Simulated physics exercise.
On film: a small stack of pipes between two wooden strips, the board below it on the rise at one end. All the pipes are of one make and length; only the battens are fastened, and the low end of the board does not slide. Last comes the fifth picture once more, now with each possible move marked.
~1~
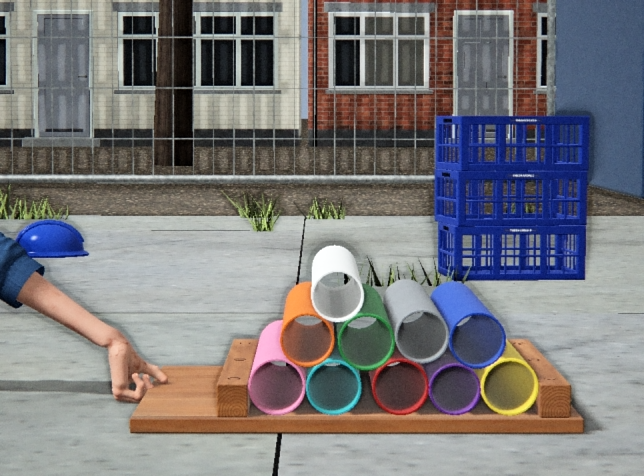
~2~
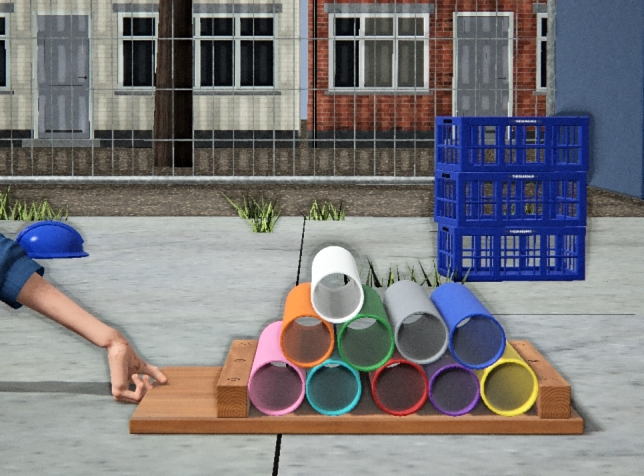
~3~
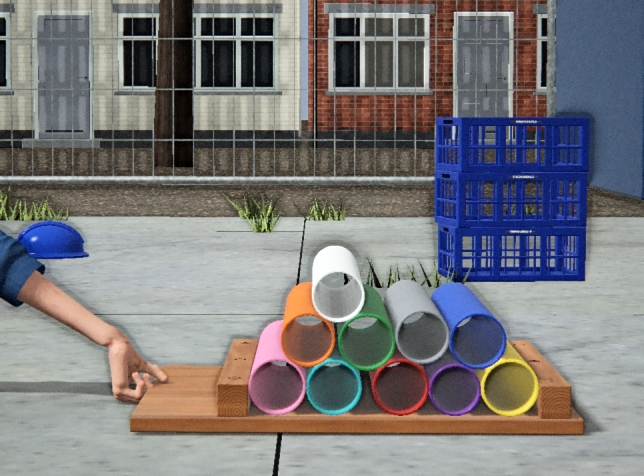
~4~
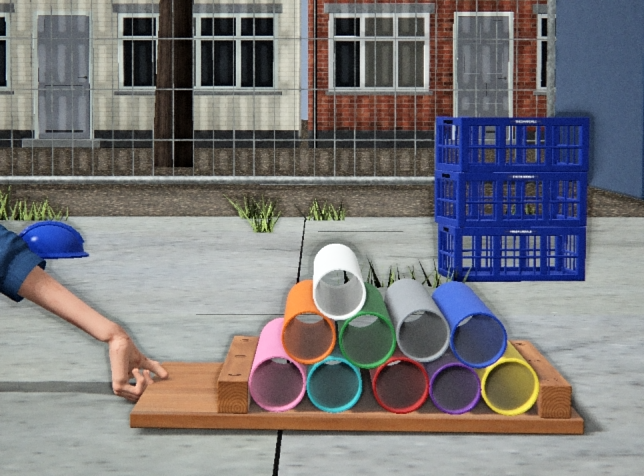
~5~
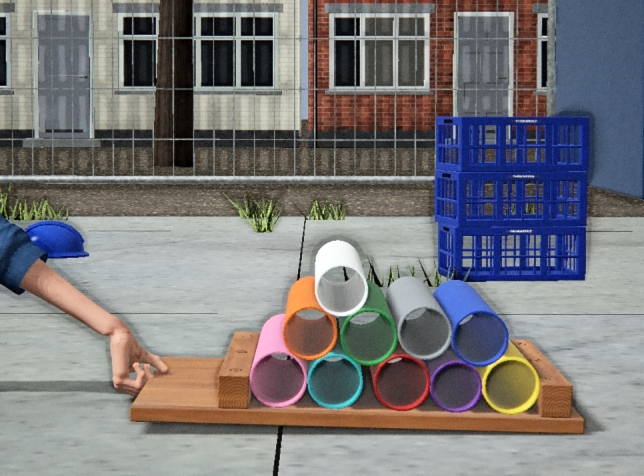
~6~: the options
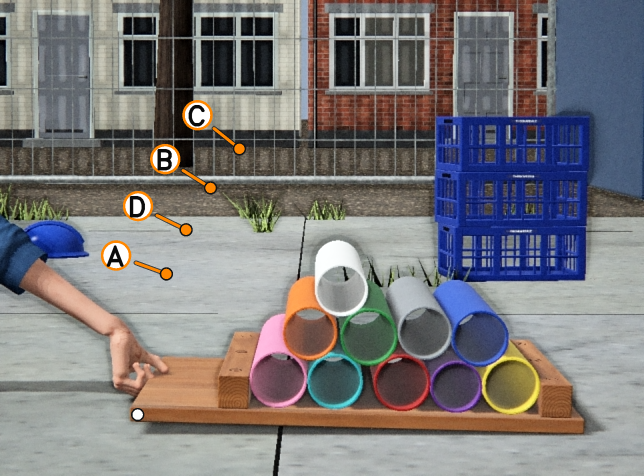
A hand and blue-sleeved forearm reach in from the left to the end of a wooden board on grey paving, seen from the front. Between two wooden strips sit coloured pipes, with white topmost, orange, green, grey and blue beneath, and pink, turquoise, red, purple and yellow lowest, before blue crates and fenced houses. The hand raises the board's left end very slightly, the pipes shifting barely with it, while the view stays still.
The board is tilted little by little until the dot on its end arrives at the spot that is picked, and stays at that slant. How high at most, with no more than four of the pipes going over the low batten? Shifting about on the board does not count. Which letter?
Up to D.
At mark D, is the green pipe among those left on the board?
No.
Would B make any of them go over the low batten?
Yes, at B.
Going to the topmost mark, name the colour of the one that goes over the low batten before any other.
First is the blue one.
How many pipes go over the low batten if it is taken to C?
At C the number is five.
On the marked copy, A at (166, 274); B at (211, 188); C at (239, 149); D at (186, 230); the white dot at (138, 414).
Following D. Soon after the start, board at 16°.
Later, board at 26°.
In the end, board at 26°, three over the low batten (green, blue, grey).
As for the rest, A none over the low batten; B five over the low batten; C five over the low batten.
